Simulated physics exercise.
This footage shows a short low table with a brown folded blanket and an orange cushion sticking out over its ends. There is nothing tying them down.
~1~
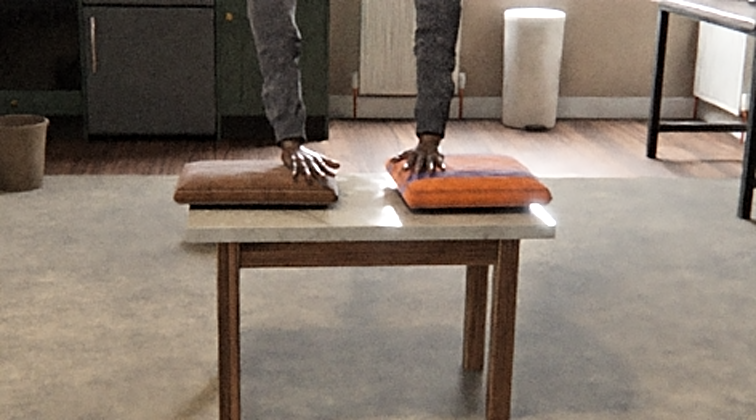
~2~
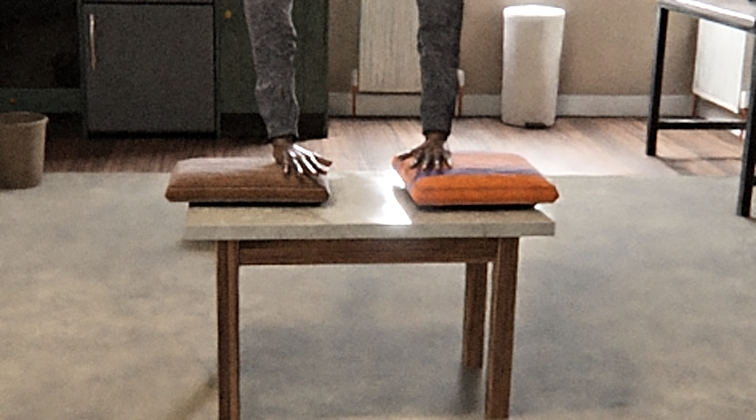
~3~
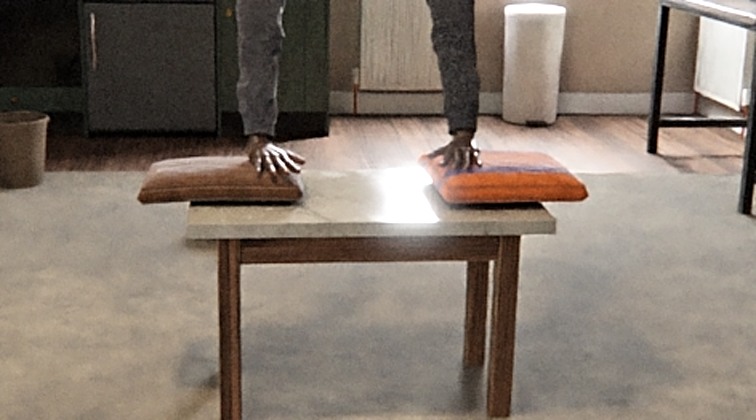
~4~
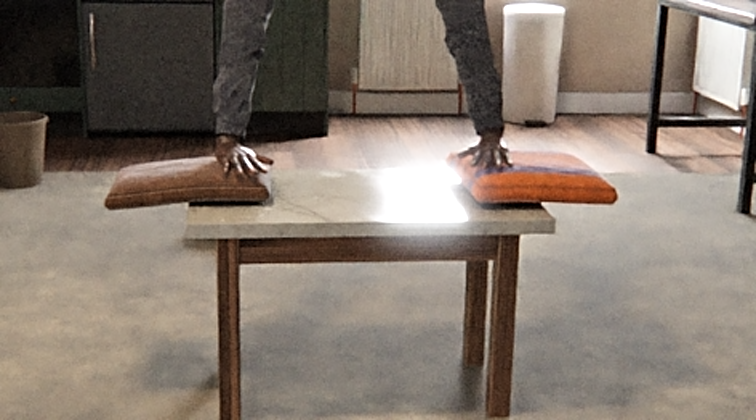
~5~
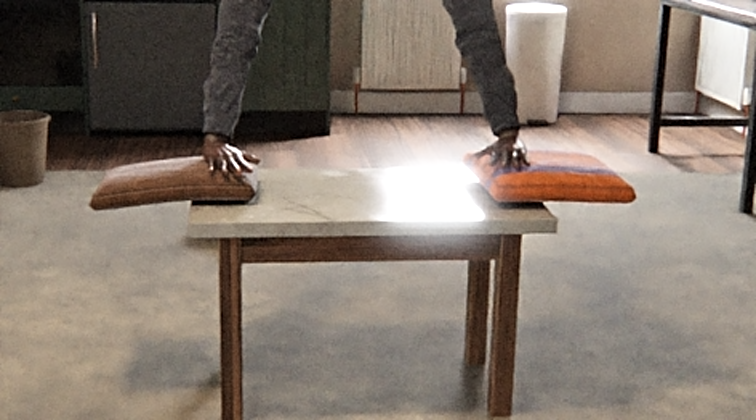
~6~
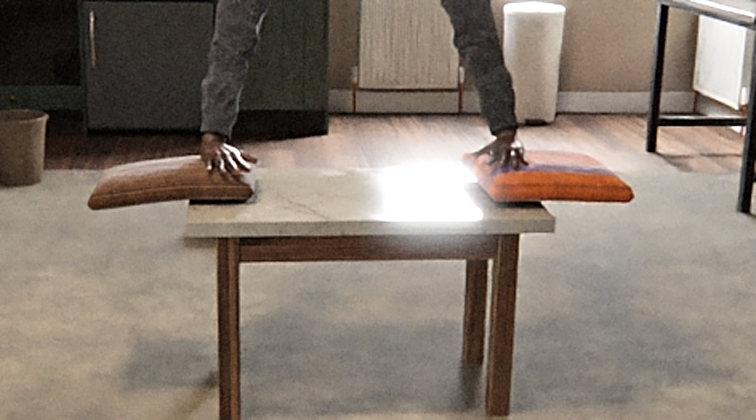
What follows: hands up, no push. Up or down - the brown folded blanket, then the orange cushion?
As I see it, the brown folded blanket ends up off it; the orange cushion ends up off it.
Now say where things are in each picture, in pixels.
The first picture shows folded blanket tip (180, 190); cushion tip (538, 188).
The second picture shows folded blanket tip (171, 188); cushion tip (545, 186).
The third picture shows folded blanket tip (145, 191); cushion tip (573, 185).
The fourth picture shows folded blanket tip (112, 196); cushion tip (602, 188).
The fifth picture shows folded blanket tip (98, 197); cushion tip (620, 187).
The sixth picture shows folded blanket tip (96, 197), well over half past the edge; cushion tip (617, 187), well over half past the edge.
Then, 0.42 s after the last picture, folded blanket falling near (159, 269); cushion falling near (554, 248).
Then, 0.70 s after the last picture, folded blanket on the floor near (107, 373); cushion on the floor near (596, 361).
At rest, folded blanket on the floor near (108, 378); cushion on the floor near (608, 364). The brown folded blanket slumps off the end and the orange cushion tips over and falls.
